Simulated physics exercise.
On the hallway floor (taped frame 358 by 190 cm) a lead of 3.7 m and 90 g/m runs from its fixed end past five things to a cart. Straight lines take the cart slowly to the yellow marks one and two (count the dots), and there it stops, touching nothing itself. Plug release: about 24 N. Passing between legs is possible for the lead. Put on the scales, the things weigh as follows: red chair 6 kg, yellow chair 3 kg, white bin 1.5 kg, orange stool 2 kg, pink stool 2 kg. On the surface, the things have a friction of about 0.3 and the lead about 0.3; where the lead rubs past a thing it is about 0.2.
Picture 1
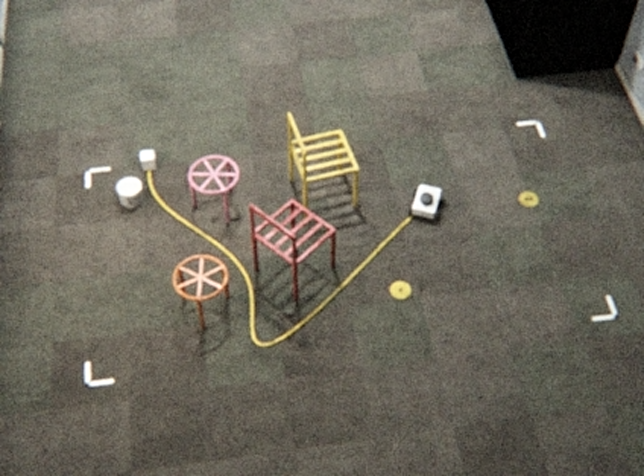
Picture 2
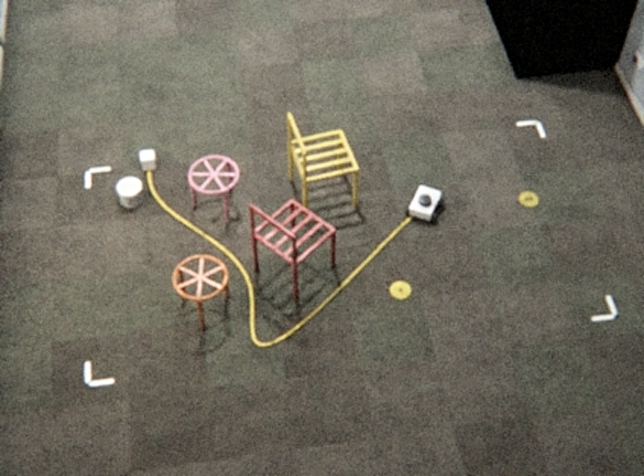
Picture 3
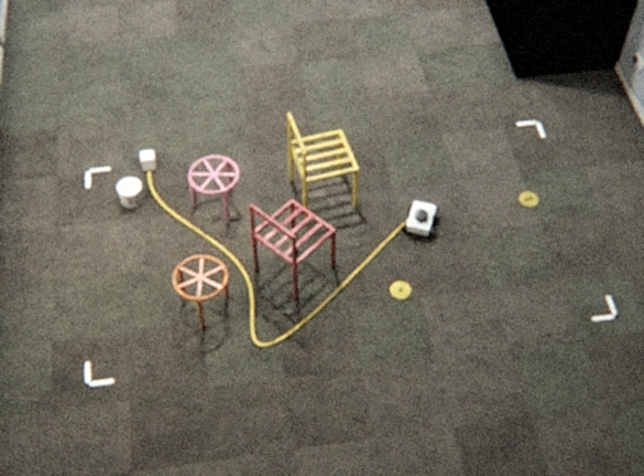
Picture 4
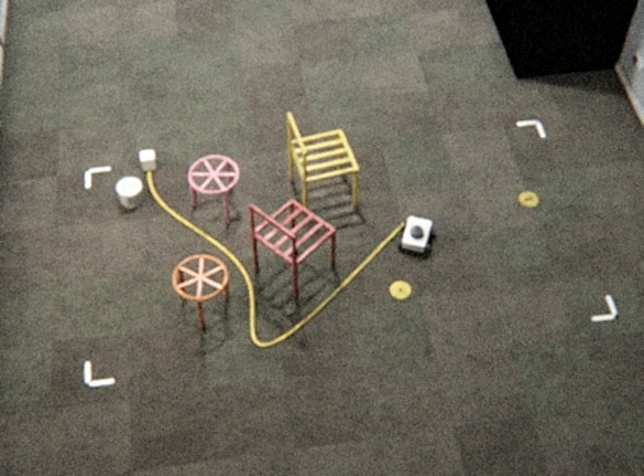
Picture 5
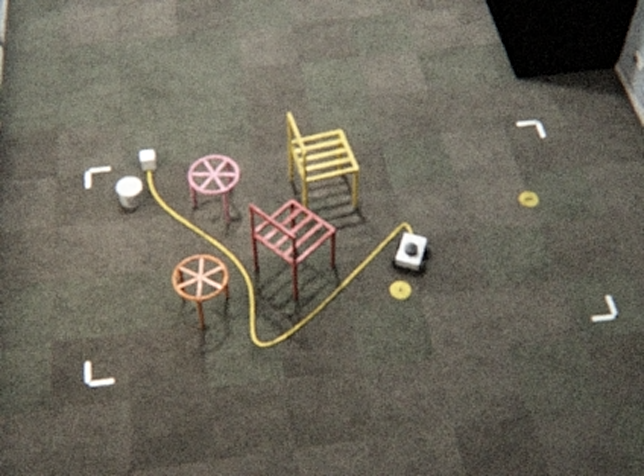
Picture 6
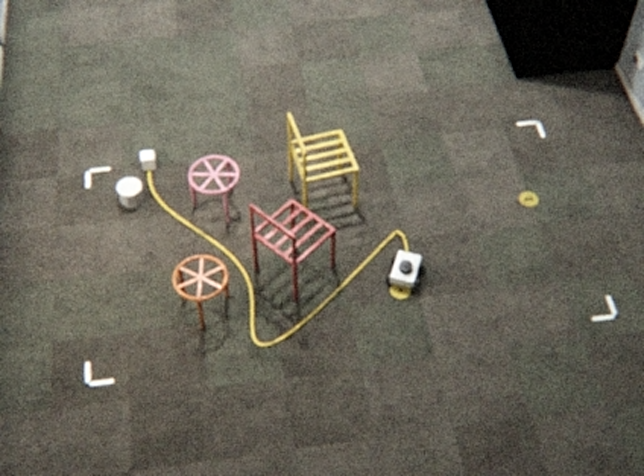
A grey carpeted hallway floor, marked with white corner tapes, is seen from a high, fixed viewpoint. Two stools, pink and orange, stand left of a red chair and a yellow chair, with a white bin at far left and a yellow lead curving between them to a small white cart. The cart rolls slowly down and slightly left onto the nearer yellow dot, the lead bending beside it.
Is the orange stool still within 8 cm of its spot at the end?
Roughly in place.
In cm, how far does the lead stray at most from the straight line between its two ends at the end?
The lead ends up bowing about 110 cm off the straight line.
Next, cart at (423, 274), lead slack at the fixed end; nothing else has moved.
Then, cart at (462, 245), lead slack at the fixed end; nothing else has moved.
After that, cart at (500, 219), lead slack at the fixed end; nothing else has moved.
Later, cart at (528, 199), lead slack at the fixed end; nothing else has moved.
At the end, cart at (529, 199), lead slack at the fixed end; orange stool 0 cm off its start at (200, 277).
